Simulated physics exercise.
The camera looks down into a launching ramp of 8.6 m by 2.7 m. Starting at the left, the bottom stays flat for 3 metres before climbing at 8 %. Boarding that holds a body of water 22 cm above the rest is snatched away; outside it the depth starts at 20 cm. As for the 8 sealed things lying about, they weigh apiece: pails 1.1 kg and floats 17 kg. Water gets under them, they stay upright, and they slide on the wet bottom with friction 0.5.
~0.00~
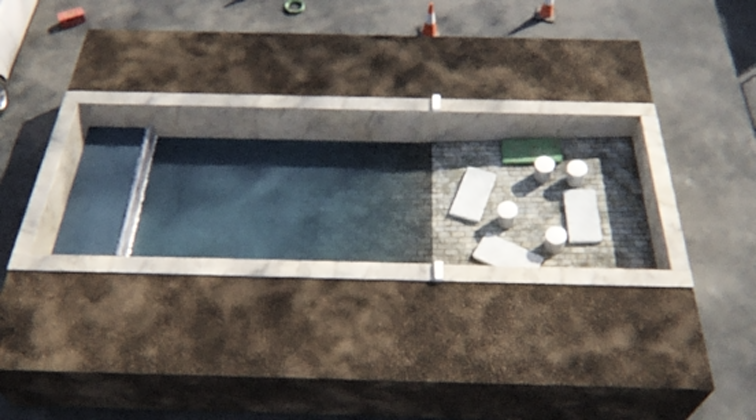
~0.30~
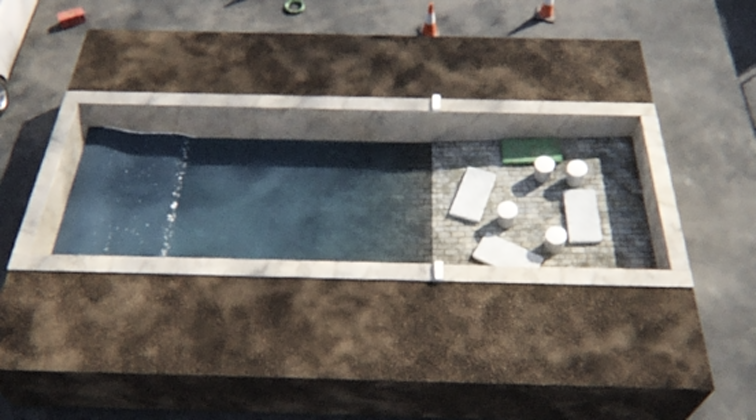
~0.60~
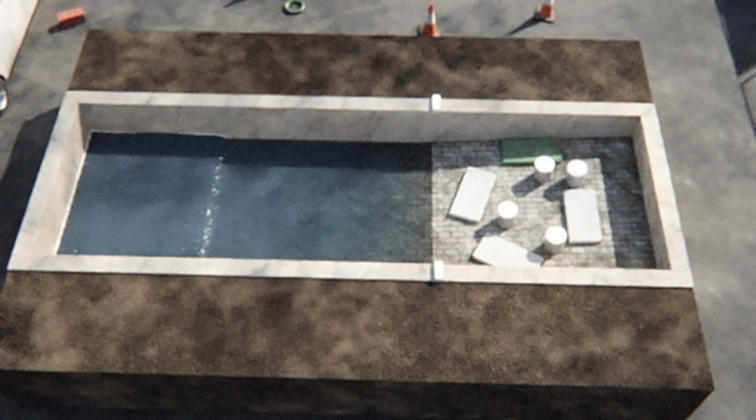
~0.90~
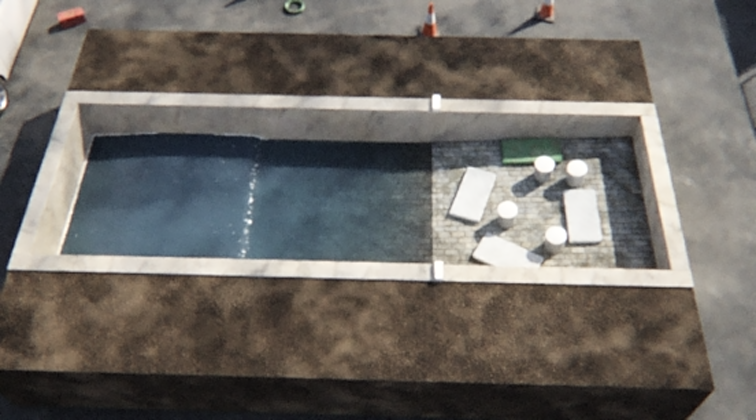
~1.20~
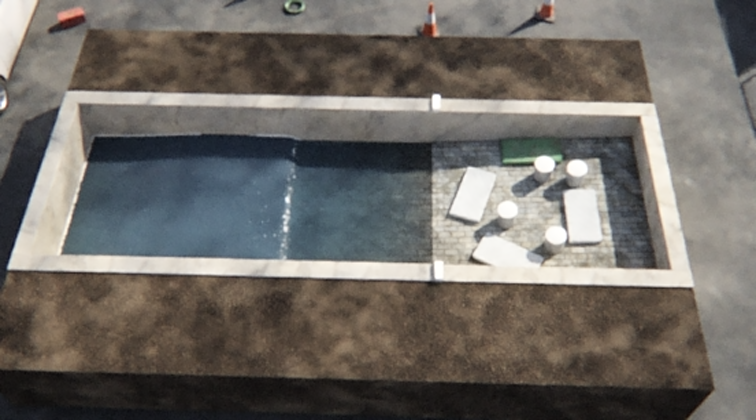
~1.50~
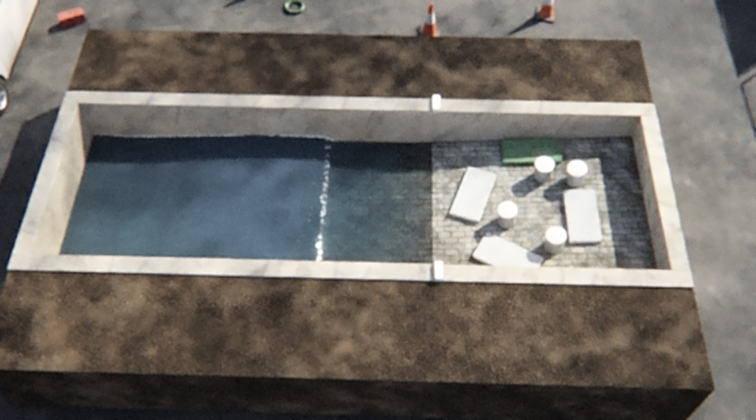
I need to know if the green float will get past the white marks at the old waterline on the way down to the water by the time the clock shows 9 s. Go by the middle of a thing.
It comes up shy.
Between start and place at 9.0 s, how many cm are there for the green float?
Distance: Near 5 cm.
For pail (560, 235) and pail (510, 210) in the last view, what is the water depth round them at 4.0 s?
About 2 and 3 cm.
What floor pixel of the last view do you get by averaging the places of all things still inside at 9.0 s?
(474, 204).
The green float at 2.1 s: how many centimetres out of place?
Displacement near 0 cm.
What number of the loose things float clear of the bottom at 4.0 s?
The count is 3.
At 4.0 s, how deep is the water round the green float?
5 cm, roughly.
After 2.1 s the green float is near (532, 150), 0.0 m from its start, aground; 0 of 8 are over the mark; 0 afloat.
After 4.0 s the green float is near (534, 151), 0.0 m from its start, aground; 0 of 8 are over the mark; 3 afloat.
After 6.3 s the green float is near (532, 153), 0.1 m from its start, aground; 0 of 8 are over the mark; 3 afloat.
After 9.0 s the green float is near (532, 153), 0.1 m from its start, aground; 3 of 8 are over the mark; 2 afloat.
